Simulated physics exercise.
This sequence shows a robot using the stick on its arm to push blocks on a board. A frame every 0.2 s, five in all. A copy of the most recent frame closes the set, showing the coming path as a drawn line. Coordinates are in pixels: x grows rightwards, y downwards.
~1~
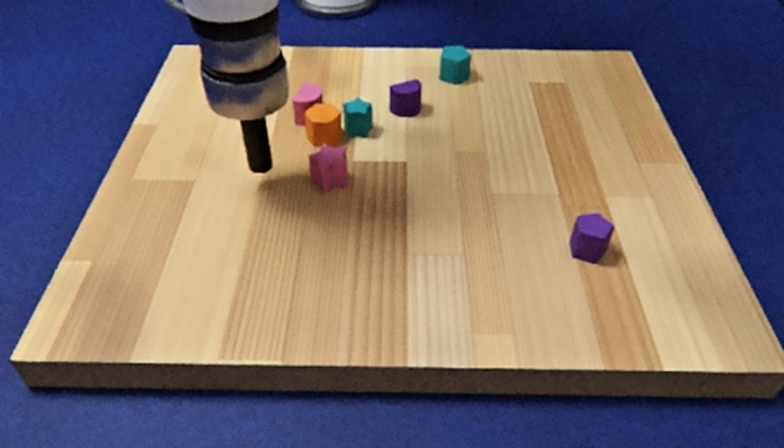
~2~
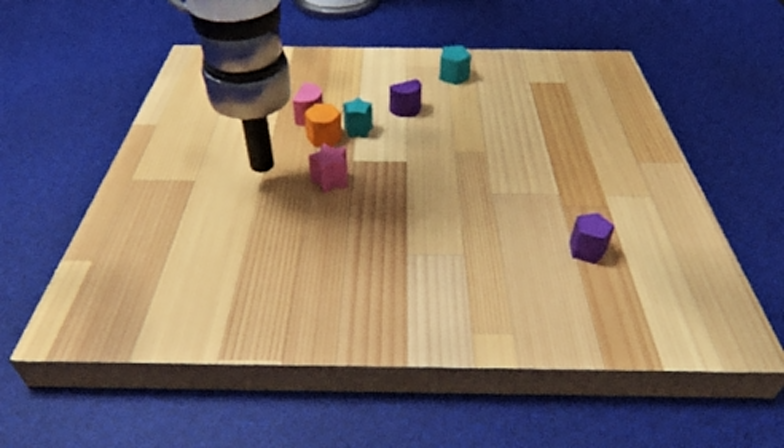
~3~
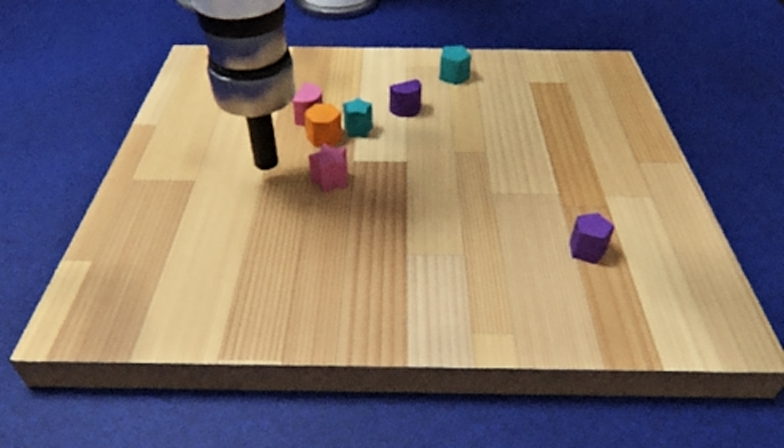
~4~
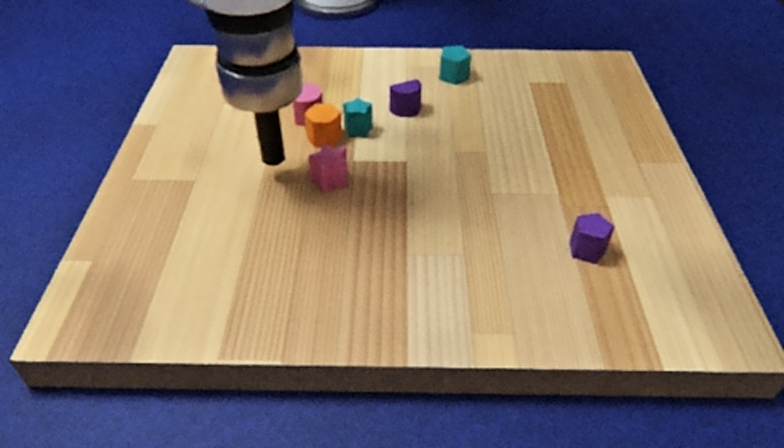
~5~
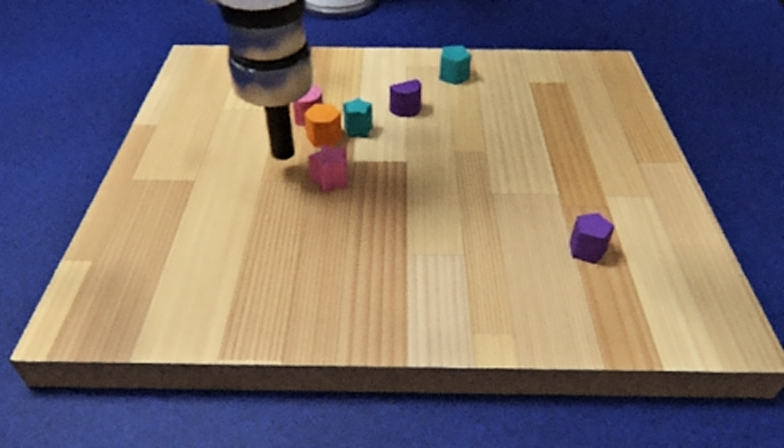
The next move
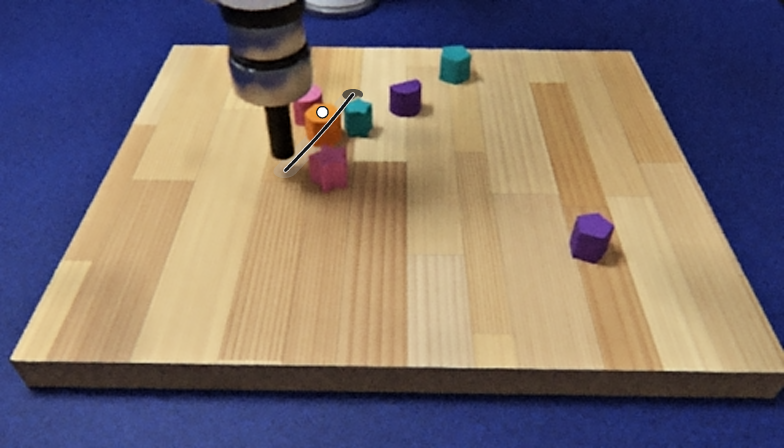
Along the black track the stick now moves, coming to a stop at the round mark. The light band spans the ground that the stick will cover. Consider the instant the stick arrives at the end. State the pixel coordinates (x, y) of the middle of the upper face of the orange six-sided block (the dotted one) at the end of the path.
In the picture, that point is around (373, 79).
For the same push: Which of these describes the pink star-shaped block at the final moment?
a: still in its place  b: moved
The one that fits is a, still in its place.
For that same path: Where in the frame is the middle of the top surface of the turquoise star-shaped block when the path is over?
It should be at about (382, 97).
Drawn move, from (286, 170) by way of (323, 130) to (353, 95); the dot is on the orange six-sided block.
One third of the way, stick at (310, 126); orange six-sided block at (331, 107).
Two thirds of the way, stick at (333, 101); pink D-shaped block at (308, 90), turned 15° anticlockwise; orange six-sided block at (359, 88), turned 30° clockwise; turquoise star-shaped block at (381, 98), turned 65° clockwise.
At the end, stick at (352, 78); pink D-shaped block at (308, 90), turned 15° anticlockwise; orange six-sided block at (373, 79), turned 100° clockwise; pink star-shaped block still; turquoise star-shaped block at (382, 97), turned 70° clockwise.
